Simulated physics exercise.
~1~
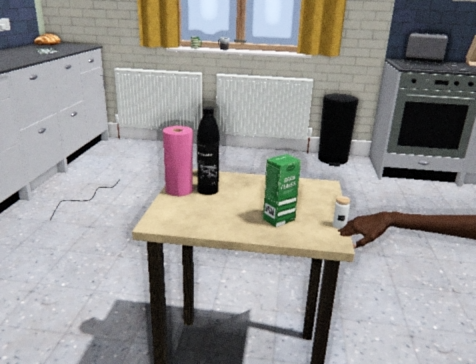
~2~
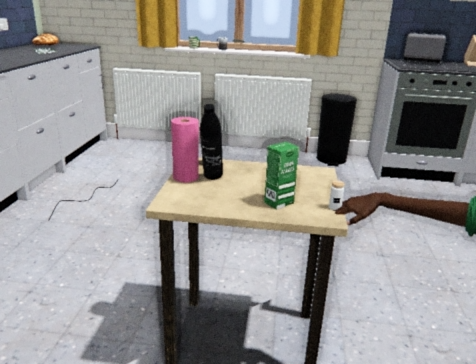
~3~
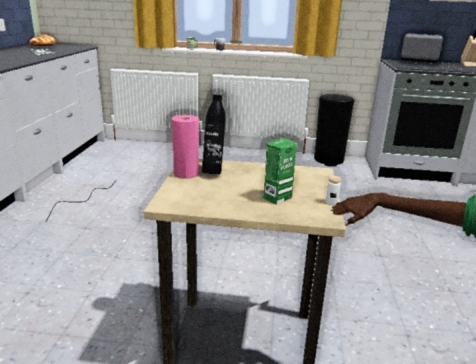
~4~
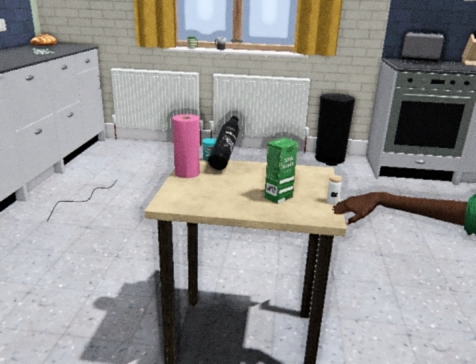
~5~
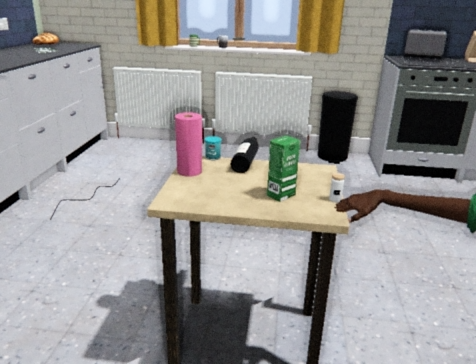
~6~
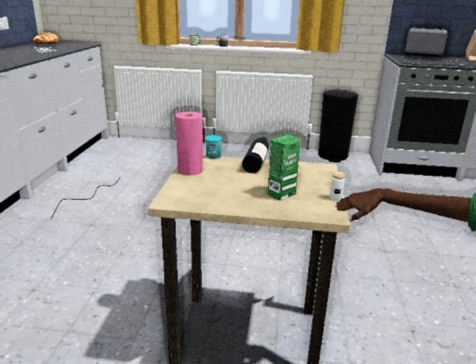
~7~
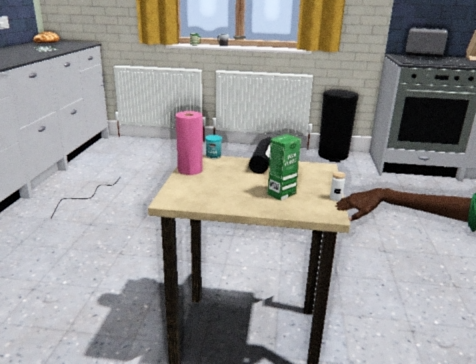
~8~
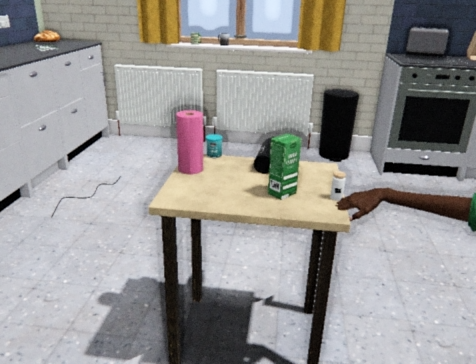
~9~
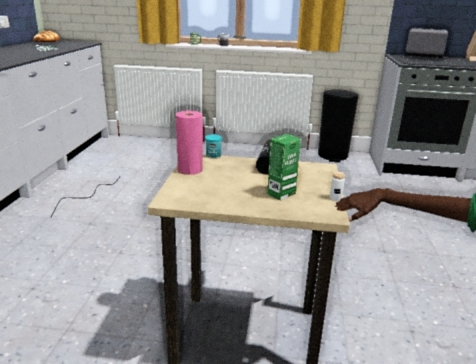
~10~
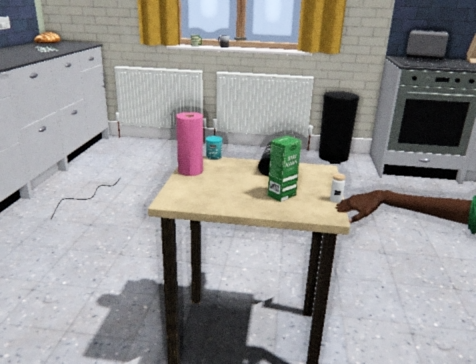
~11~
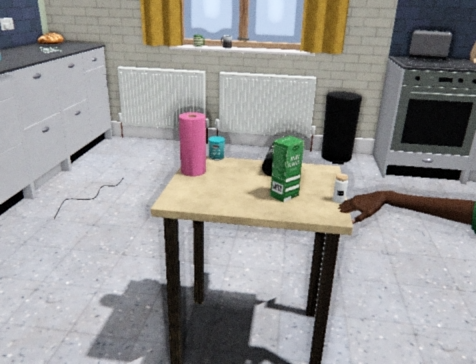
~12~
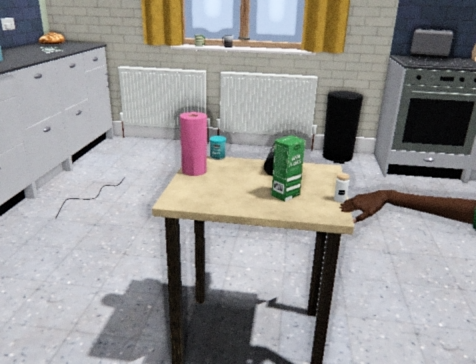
At first, a pink roll, a tall black bottle, a green carton and a small white shaker stand upright on a pale table in a kitchen, with a hand at the table's right edge. The table shifts a little away from the viewer, and the black bottle begins to lean. It topples over to the right, uncovering a turquoise tin behind it. Lying on its side, the bottle rolls right until the carton partly hides it. It comes to rest there, while the roll, tin, carton and shaker all remain standing.
